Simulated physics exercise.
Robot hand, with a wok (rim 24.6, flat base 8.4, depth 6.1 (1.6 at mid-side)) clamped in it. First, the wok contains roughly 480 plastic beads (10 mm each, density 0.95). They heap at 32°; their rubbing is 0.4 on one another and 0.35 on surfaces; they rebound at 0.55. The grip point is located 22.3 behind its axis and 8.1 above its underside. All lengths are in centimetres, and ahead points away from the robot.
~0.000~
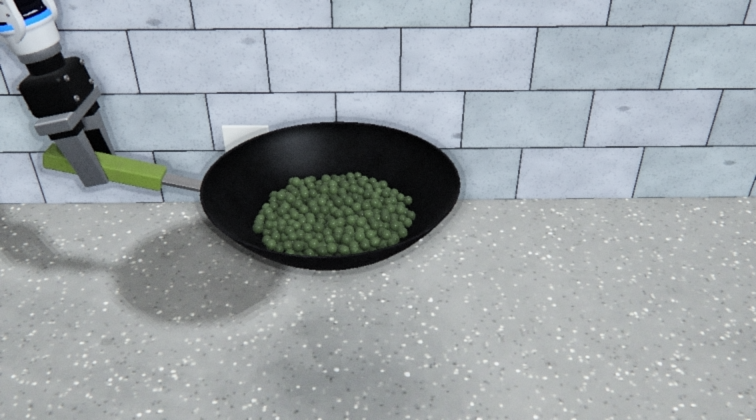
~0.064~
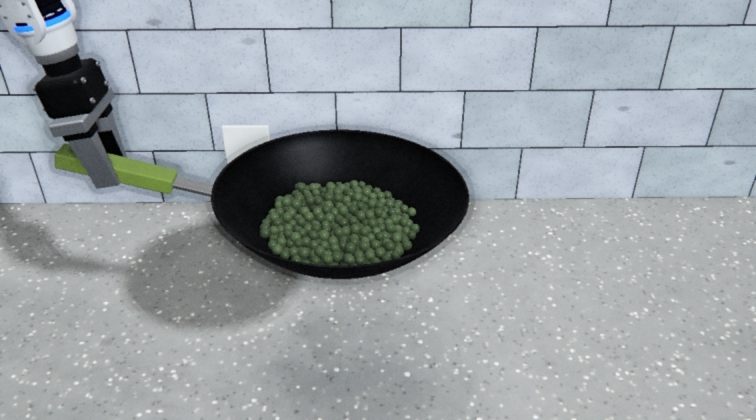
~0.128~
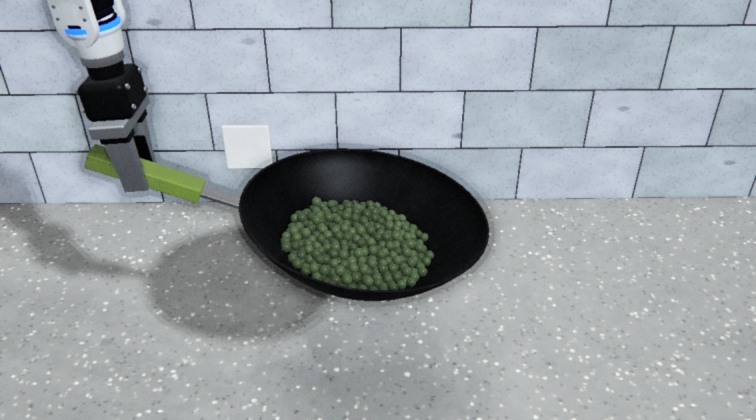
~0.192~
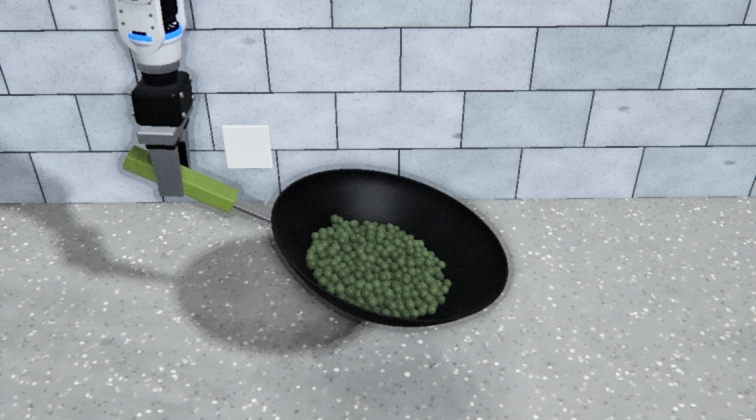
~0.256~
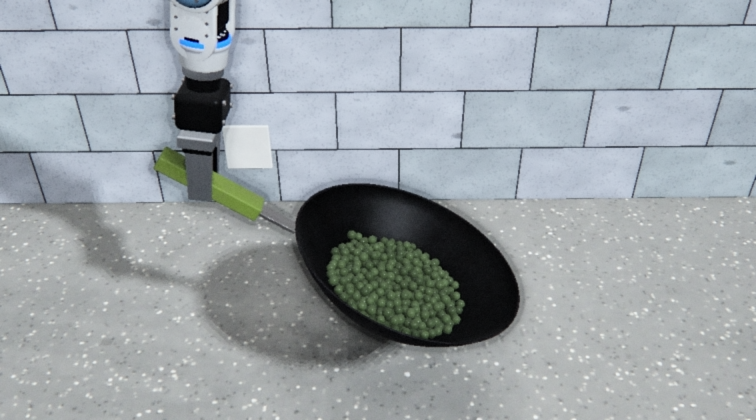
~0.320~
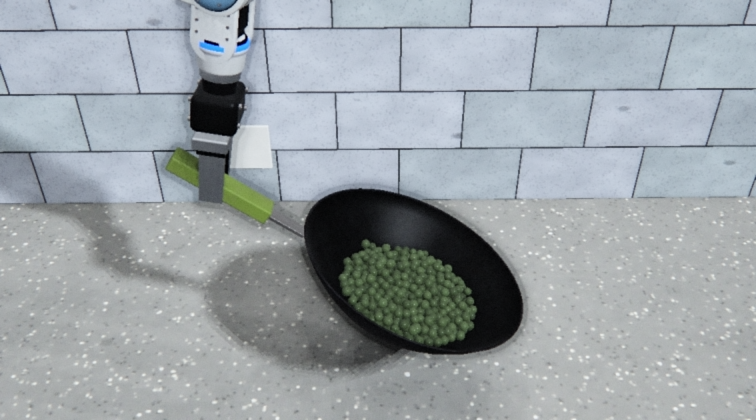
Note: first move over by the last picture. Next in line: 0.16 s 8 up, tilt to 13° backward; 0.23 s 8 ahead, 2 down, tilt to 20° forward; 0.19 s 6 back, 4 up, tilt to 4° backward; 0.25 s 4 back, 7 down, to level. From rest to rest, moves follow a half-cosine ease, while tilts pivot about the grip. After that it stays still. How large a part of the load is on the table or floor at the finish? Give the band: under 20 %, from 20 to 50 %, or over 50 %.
The share falls over 50 %.
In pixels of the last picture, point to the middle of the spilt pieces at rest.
Near (663, 375) in the last picture.
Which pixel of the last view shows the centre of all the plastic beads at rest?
(623, 374).
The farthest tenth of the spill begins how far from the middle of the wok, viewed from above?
Some 95 cm from the centre.
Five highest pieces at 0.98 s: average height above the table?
I'd put it near 62 cm.
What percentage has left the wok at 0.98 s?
Roughly 80 per cent.
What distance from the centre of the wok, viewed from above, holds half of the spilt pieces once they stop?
I reckon close to 44 centimetres.
After 0.65 s, tilted 15° forward, highest piece 63 above the table; 481 in flight or on a rim.
After 0.98 s, tilted 3° backward, highest piece 74 above the table; 224 on the table or floor, 100 in the wok, 157 in flight or on a rim.
After 1.35 s, level, highest piece 74 above the table; 329 on the table or floor, 86 in the wok, 66 in flight or on a rim.
After 2.40 s, level, highest piece 25 above the table; 396 on the table or floor, 85 in the wok.
At rest, 396 on the table or floor, 85 in the wok. That is 82 % on the table or floor.
